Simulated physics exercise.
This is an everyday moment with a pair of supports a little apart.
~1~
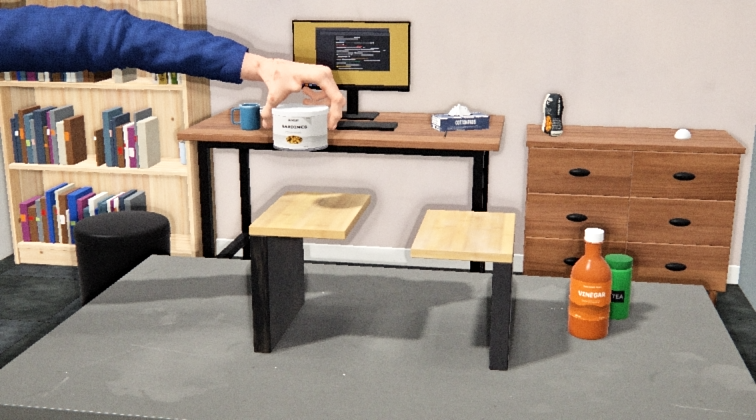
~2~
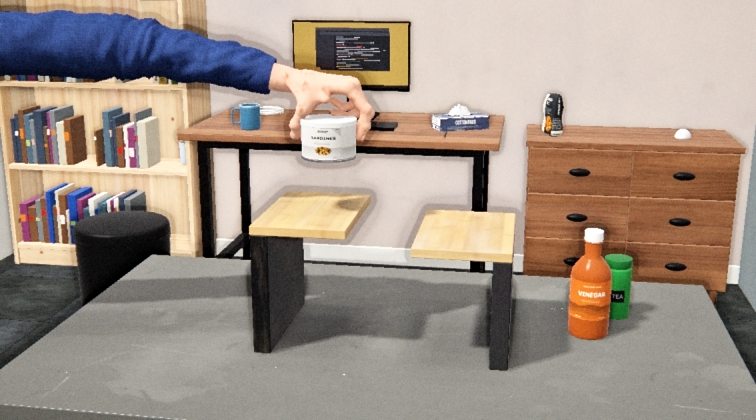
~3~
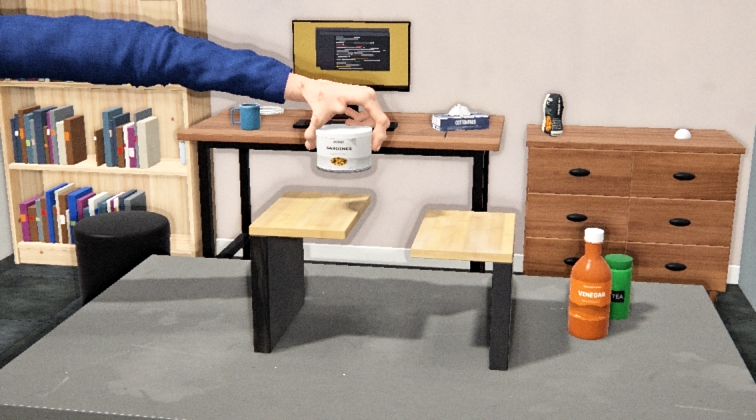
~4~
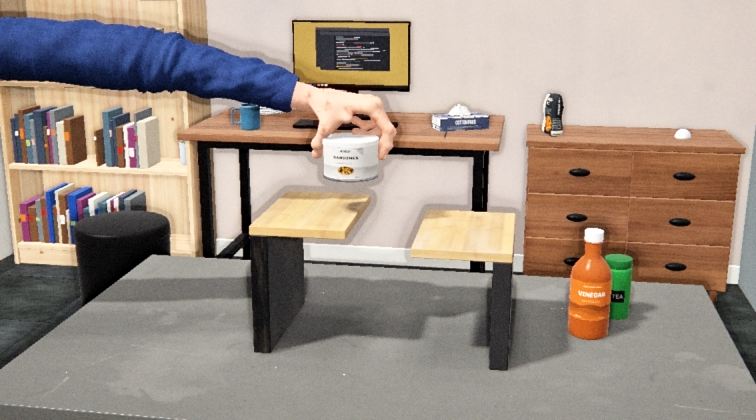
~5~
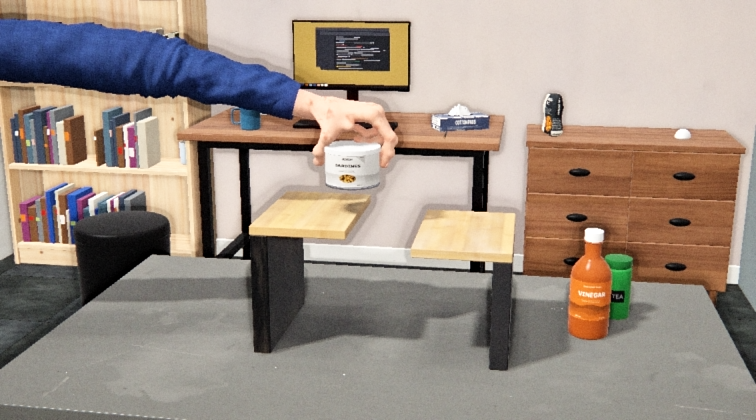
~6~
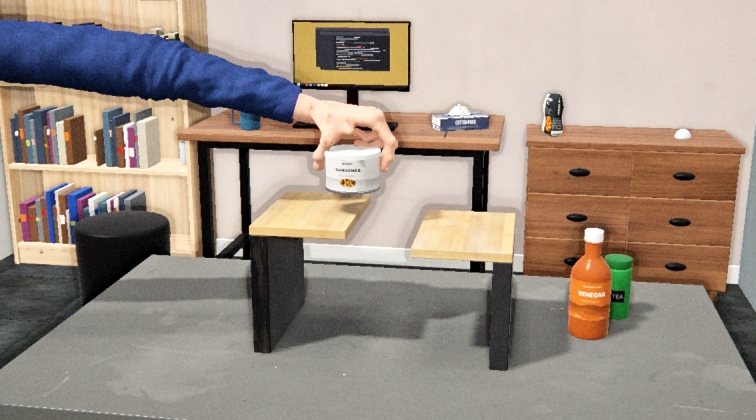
A hand in a blue sleeve, reaching in from the left, carries a white tub rightward and slightly down, slowing until it hovers above the space between two supports, while the fixed camera looks on. The setting is a room seen from across a grey table. Pale wooden tops sit on black legs, with an orange bottle and green shaker at right, and a desk, monitor, bookshelf and drawers behind.
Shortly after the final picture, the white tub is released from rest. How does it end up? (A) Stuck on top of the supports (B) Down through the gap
A, stuck on top of the supports.
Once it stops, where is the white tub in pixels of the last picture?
Around (353, 192).
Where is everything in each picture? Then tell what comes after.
Being brought over the gap; white tub (300, 127); green shaker (617, 286), in the first picture.
Being brought over the gap; white tub (329, 138); green shaker (617, 286), in the second picture.
Being brought over the gap; white tub (344, 148); green shaker (617, 286), in the third picture.
Being brought over the gap; white tub (351, 157); green shaker (617, 286), in the fourth picture.
Being brought over the gap; white tub (353, 165); green shaker (617, 286), in the fifth picture.
Poised above the slot; white tub (353, 169); green shaker (617, 286), in the sixth picture.
Then, 0.32 s later than the last frame, white tub moved a little near (353, 192).
Then, 0.66 s later than the last frame, white tub resting near (353, 192).
When it is over, moved from the start, white tub; the other 2 as before. End places, in pixels of the last picture, white tub near (353, 192). The tub stays on top.
